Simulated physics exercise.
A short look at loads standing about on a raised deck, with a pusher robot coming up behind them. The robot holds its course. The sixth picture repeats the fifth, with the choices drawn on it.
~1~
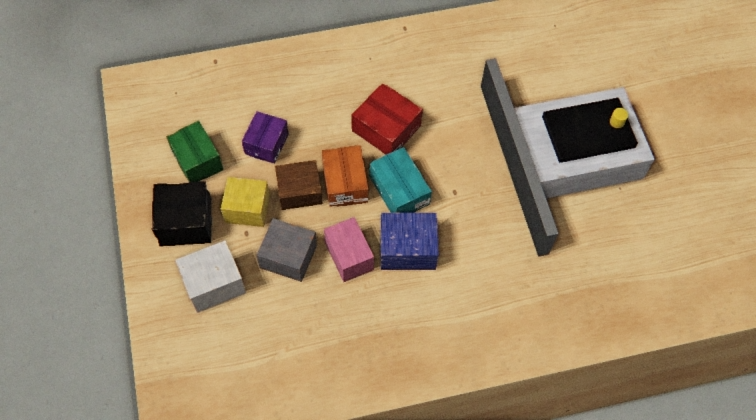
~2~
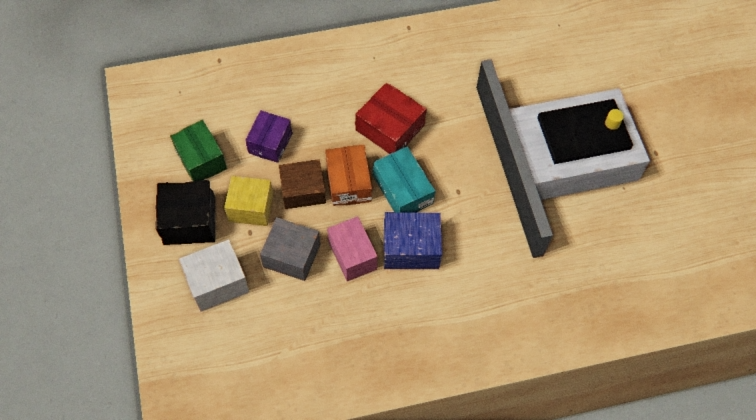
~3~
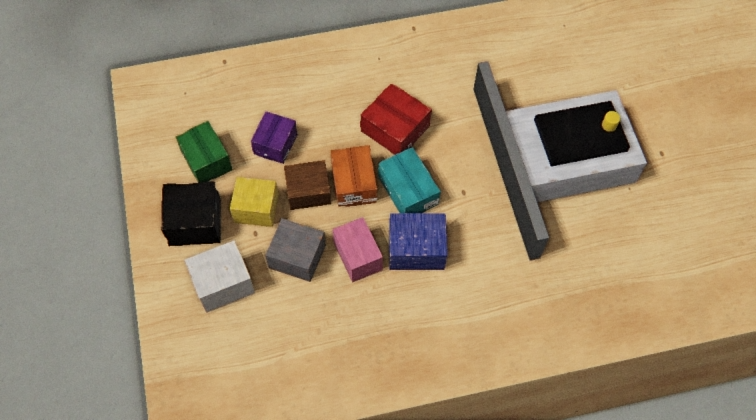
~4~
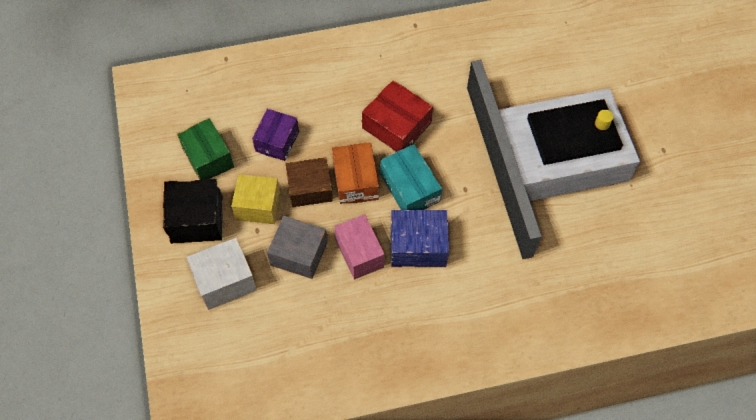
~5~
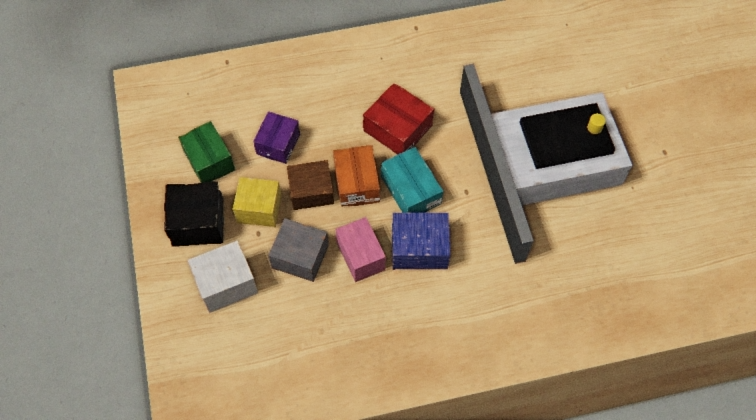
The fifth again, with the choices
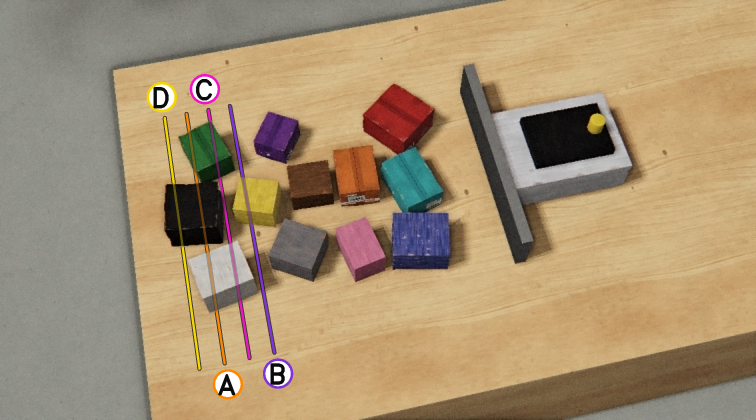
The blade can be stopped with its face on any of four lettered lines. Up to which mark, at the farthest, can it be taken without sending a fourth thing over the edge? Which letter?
It can go as far as B.
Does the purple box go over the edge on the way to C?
No.
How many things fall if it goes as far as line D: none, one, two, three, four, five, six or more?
In all, six or more.
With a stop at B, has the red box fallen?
No.
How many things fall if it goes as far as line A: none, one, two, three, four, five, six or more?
In all, six or more.
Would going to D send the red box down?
By then, no.
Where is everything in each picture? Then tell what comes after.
The first picture shows black box (183, 214); turquoise parcel (400, 184); pink crate (349, 250).
The second picture shows robot (579, 131); green box (199, 152).
The third picture shows robot (575, 134); orange parcel (354, 177).
The fourth picture shows robot (568, 132); yellow crate (256, 199).
The fifth picture shows robot (561, 136); red box (398, 120); blue crate (420, 241); grey crate (299, 250).
On the marked copy, A at (204, 230); B at (251, 221); C at (228, 225); D at (181, 235).
With B. Early on, robot (475, 153); red box (349, 124); blue crate (392, 249).
Further on, robot (385, 170); black box (123, 229); white crate (165, 287).
At the end, robot (318, 184); black box over the edge; white crate over the edge; three fallen.
As for the rest, A drops seven; C drops six; D drops nine.
